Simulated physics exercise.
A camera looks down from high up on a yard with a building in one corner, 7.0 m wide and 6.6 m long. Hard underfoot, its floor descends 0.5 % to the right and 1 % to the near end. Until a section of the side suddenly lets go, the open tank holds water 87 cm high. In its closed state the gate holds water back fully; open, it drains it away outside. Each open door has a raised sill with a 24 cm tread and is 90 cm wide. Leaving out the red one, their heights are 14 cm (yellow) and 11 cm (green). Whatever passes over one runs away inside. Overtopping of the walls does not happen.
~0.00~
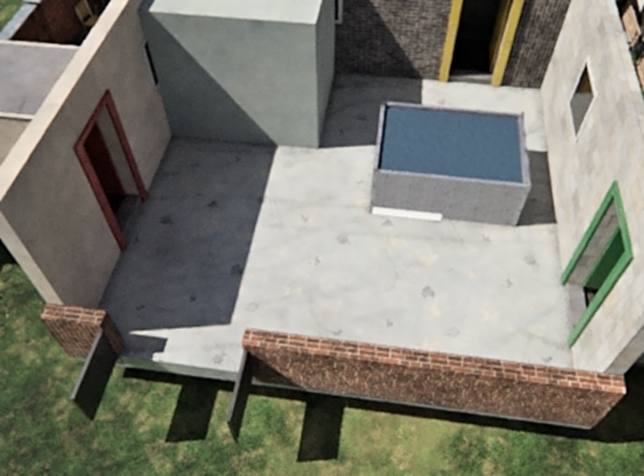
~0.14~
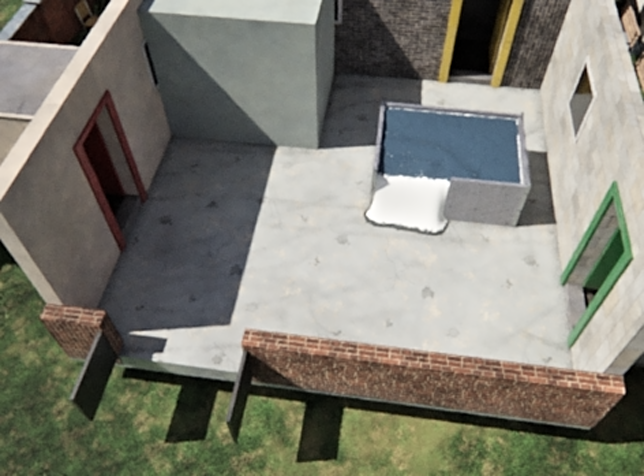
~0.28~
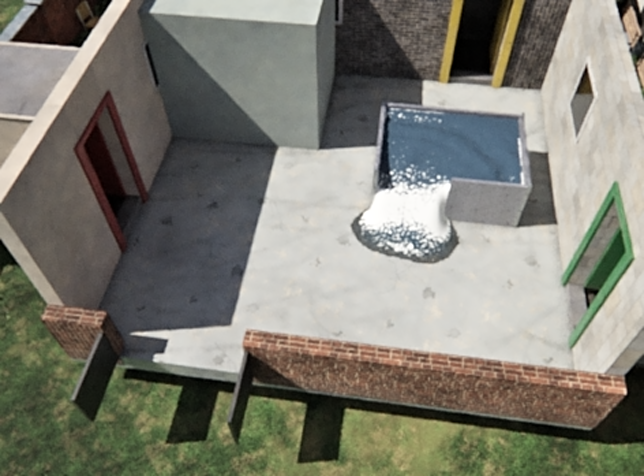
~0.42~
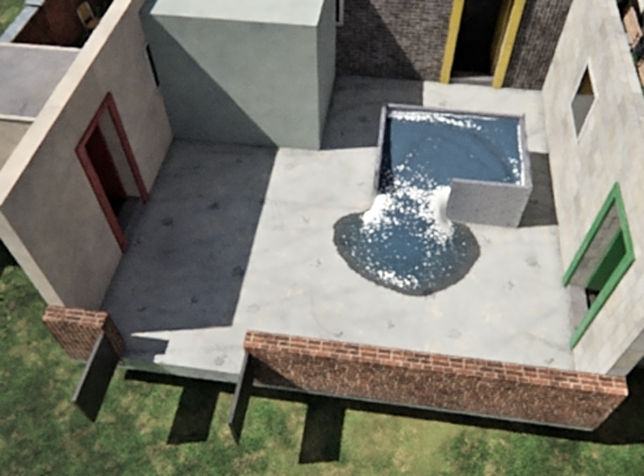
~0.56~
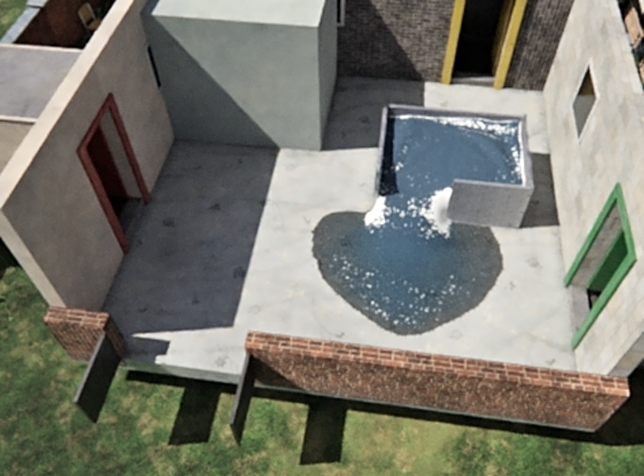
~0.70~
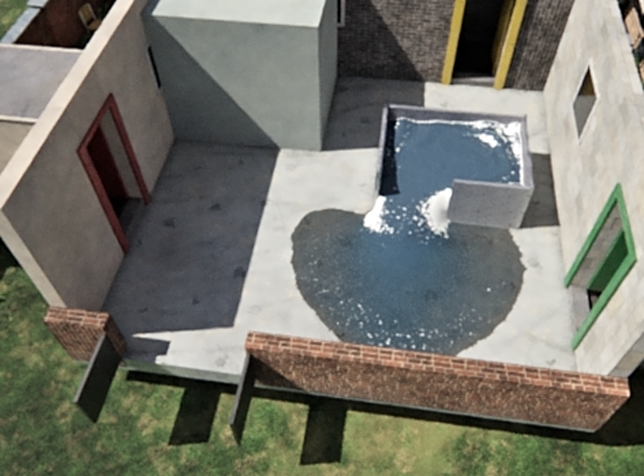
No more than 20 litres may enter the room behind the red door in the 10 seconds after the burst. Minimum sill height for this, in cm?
At least 6 cm or so.
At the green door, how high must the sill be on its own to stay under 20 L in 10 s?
For the green door, about 11.5 cm.
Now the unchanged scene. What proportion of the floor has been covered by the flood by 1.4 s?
Some 35 per cent is wet.
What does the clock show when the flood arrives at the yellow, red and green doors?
Front log: Yellow = 5.5 s, red = 3.2 s, green = 1.1 s.
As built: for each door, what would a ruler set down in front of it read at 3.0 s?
Door by door in cm - yellow 0, red 0, green 14.
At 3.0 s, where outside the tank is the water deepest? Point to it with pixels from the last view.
At about pixel (571, 402).
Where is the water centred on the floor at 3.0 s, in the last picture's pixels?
I'd say around (401, 263).
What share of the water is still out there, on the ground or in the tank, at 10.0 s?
I'd estimate some 78 in a hundred.
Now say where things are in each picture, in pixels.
The open tank at (451, 145) is whole and still, 87 cm deep; the red door at (117, 182) is dry, in the first picture.
The front is at (424, 231), 0.3 m from the gap at (409, 199); 0.3 m2 of floor is wet, 87 cm left at the back, in the second picture.
The gap is at (410, 202), the front 0.9 m out at (404, 255); the back of the open tank holds 85 cm, in the third picture.
The front is at (410, 292), 1.5 m from the gap at (410, 204); 2.6 m2 of floor is wet, 78 cm left at the back, in the fourth picture.
The gap is at (412, 205), the front 2.2 m out at (397, 329); the back of the open tank holds 73 cm, in the fifth picture.
Water pours out at (412, 205) and has run 2.9 m, to a hidden place; about 5 cm deep outside, 74 cm at the back; 2.7 m in a straight line remain to the red door at (120, 185), in the sixth picture.
After 1.4 s water covers 35 % of the floor, deepest (46 cm) near (399, 219); it has not reached the red door.
After 3.0 s water covers 45 % of the floor, deepest (36 cm) near (571, 402); it has not reached the red door.
After 10.0 s water covers 100 % of the floor, deepest (12 cm) near (346, 372); 6 cm at the red door, 0 litres in over its 20 cm sill.
At the red door as built, the water arrived by 3.3 s and peaked near 10 cm at 4.2 s.
Run again over the same 10 s with other heights there, 24 litres in over 5.5 cm, 14 litres over 6.5 cm. The limit of 20 litres is kept from about 6 cm up.
